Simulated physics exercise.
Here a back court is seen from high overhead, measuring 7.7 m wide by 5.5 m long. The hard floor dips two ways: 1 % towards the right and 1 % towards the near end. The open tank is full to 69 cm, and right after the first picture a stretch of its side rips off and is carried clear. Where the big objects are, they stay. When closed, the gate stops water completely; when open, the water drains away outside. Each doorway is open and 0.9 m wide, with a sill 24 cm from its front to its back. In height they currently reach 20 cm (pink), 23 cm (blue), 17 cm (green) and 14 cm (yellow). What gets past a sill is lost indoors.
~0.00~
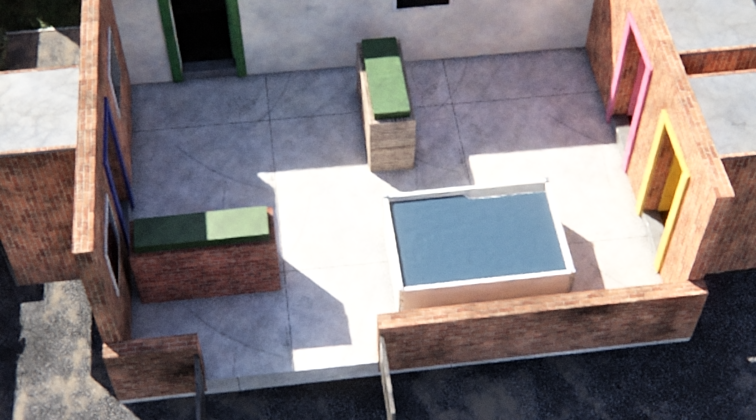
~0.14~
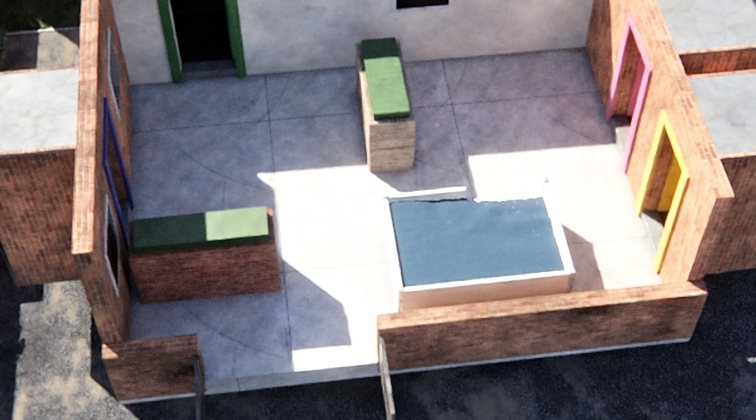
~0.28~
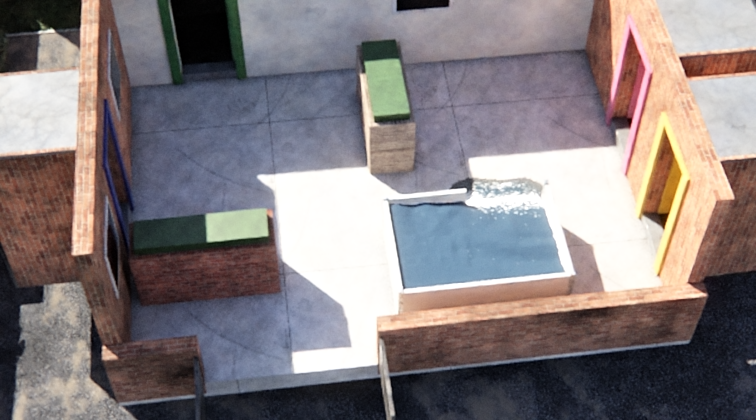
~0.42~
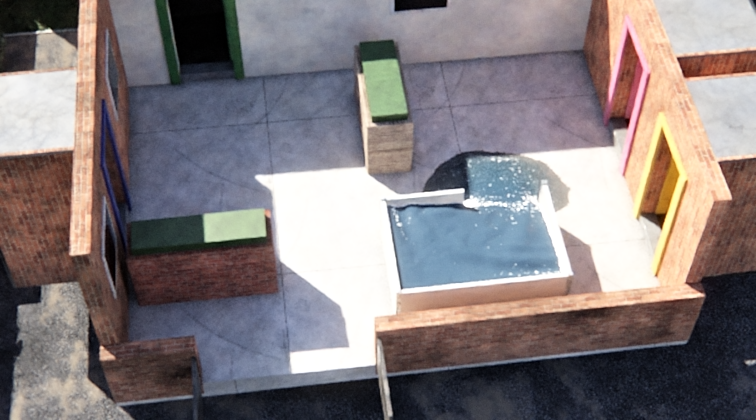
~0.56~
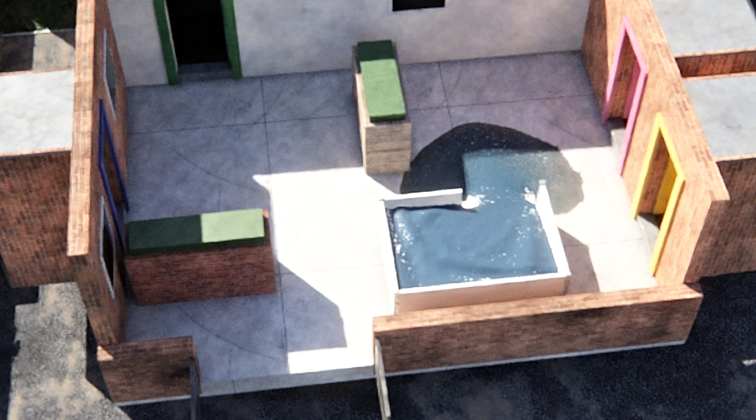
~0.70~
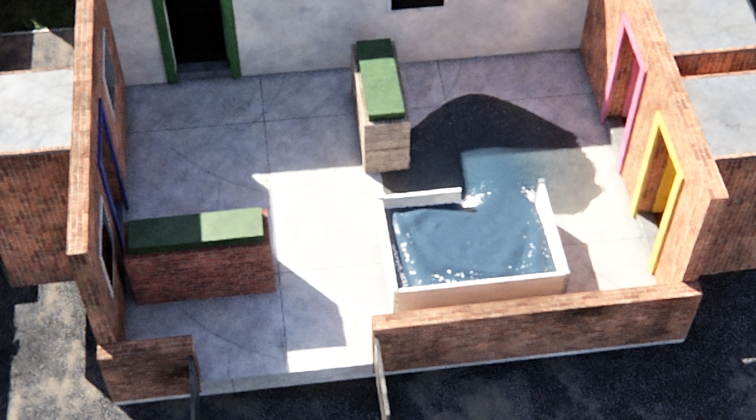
Walled courtyard with coloured doorways, water bursting through a gap in an open tank's far side and spreading across the floor.
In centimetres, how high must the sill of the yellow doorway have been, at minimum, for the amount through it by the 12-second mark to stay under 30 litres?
It must have been at least 9 cm high.
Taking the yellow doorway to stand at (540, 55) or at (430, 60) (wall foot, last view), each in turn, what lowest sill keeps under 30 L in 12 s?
In turn: About 25 cm, about 20 cm.
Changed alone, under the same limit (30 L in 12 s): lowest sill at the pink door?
For the pink door, about 14.0 cm.
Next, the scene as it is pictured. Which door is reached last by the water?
That would be the blue door.
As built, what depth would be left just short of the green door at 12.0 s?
Some 1.5 cm.
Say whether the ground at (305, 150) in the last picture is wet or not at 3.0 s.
It is not reached.
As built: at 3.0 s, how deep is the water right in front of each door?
In cm - pink: 11, blue: 0, green: 1, yellow: 1.
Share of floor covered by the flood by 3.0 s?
Close to 35 per cent of it is wet.
After 1.4 s water covers 30 % of the floor, deepest (38 cm) near (507, 211); it has not reached the yellow door.
After 3.0 s water covers 35 % of the floor, deepest (28 cm) near (594, 114); 1 cm at the yellow door, 0 litres in over its 14 cm sill.
After 12.0 s water covers 95 % of the floor, deepest (16 cm) near (586, 326); 11 cm at the yellow door, 2 litres in over its 14 cm sill.
At the yellow door as built, the water arrived by 2.9 s and peaked near 16 cm at 10.4 s.
Run again over the same 12 s with other heights there, 38 litres in over 8 cm, 14 litres over 11 cm. The limit of 30 litres is kept from about 9 cm up.
